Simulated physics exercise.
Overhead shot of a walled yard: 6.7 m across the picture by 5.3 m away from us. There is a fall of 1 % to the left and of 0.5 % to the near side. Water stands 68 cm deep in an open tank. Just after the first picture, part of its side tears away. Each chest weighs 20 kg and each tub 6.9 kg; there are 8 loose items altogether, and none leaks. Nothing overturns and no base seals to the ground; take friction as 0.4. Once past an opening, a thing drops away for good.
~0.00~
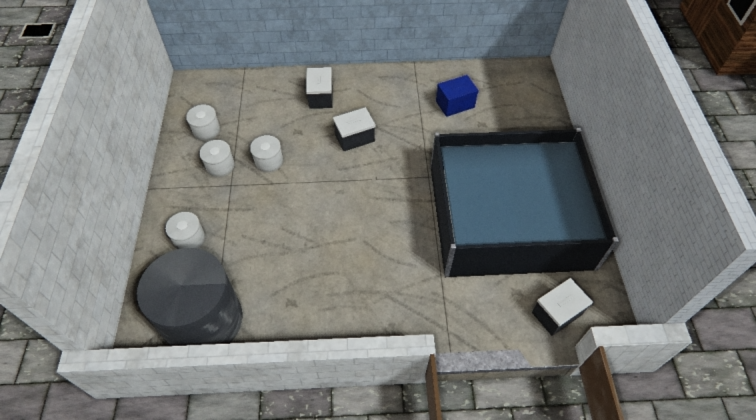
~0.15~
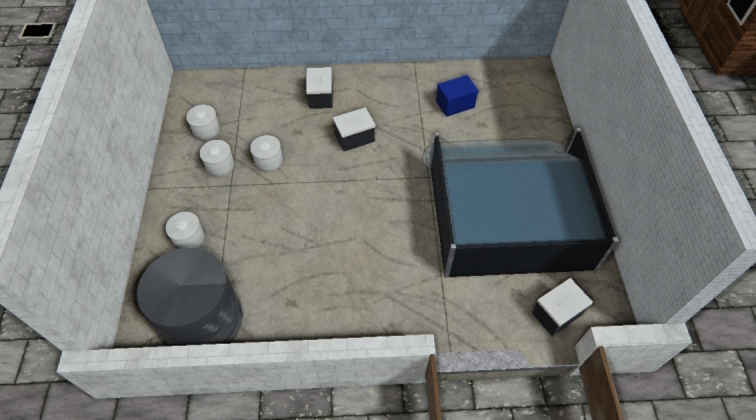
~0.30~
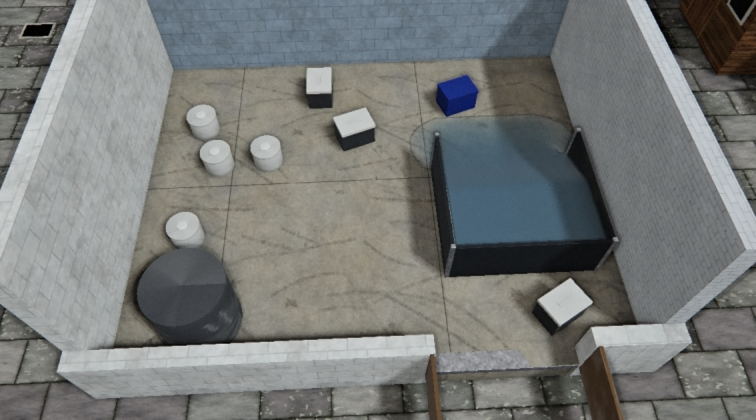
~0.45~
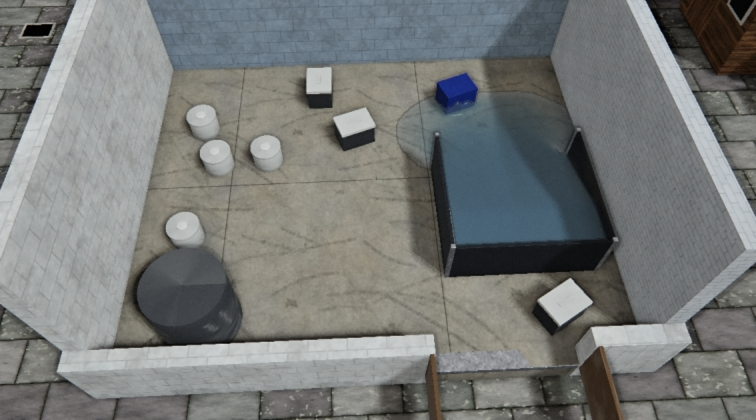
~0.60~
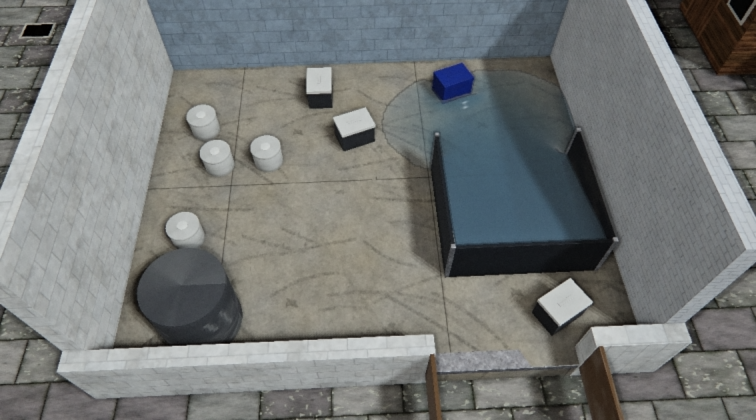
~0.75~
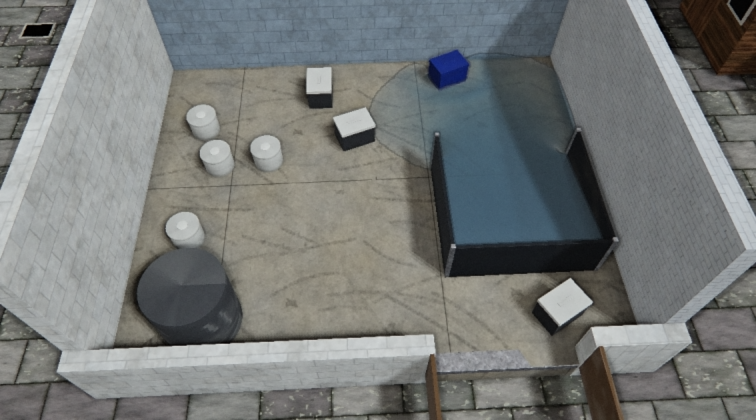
In a walled yard, a tank's far side opens and spreading water pushes a blue box back.
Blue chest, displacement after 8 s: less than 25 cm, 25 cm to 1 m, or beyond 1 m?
Beyond 1 m.
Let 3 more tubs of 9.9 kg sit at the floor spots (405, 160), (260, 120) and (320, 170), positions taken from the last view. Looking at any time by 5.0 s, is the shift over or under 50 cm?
Result, in listed order: Exceeded / exceeded / exceeded.
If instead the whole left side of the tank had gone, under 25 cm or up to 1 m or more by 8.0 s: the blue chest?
Outcome for the blue chest: It remains nearly still.
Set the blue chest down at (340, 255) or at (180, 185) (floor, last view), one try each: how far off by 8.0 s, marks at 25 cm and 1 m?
I'd say it does not really move on the first try and it lands far off on the second.
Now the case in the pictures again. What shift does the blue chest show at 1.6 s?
I'd guess some 100 cm by then.
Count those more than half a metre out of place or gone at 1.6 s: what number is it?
The answer is 1.
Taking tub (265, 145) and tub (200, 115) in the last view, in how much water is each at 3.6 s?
First roughly 3 cm, second roughly 6 cm.
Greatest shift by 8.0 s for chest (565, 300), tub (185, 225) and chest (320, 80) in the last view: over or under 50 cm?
Item by item, they came out below the mark, above the mark and above the mark.
After 1.6 s the blue chest is near (415, 43), 1.1 m from its start, afloat; 0 of 8 are out; 1 afloat.
After 3.6 s the blue chest is near (186, 94), 4.4 m from its start, afloat; 0 of 8 are out; 2 afloat.
After 5.6 s the blue chest is near (152, 209), 5.0 m from its start, afloat; 0 of 8 are out; 6 afloat.
After 8.0 s the blue chest is near (133, 264), 5.5 m from its start, afloat; 0 of 8 are out; 5 afloat.
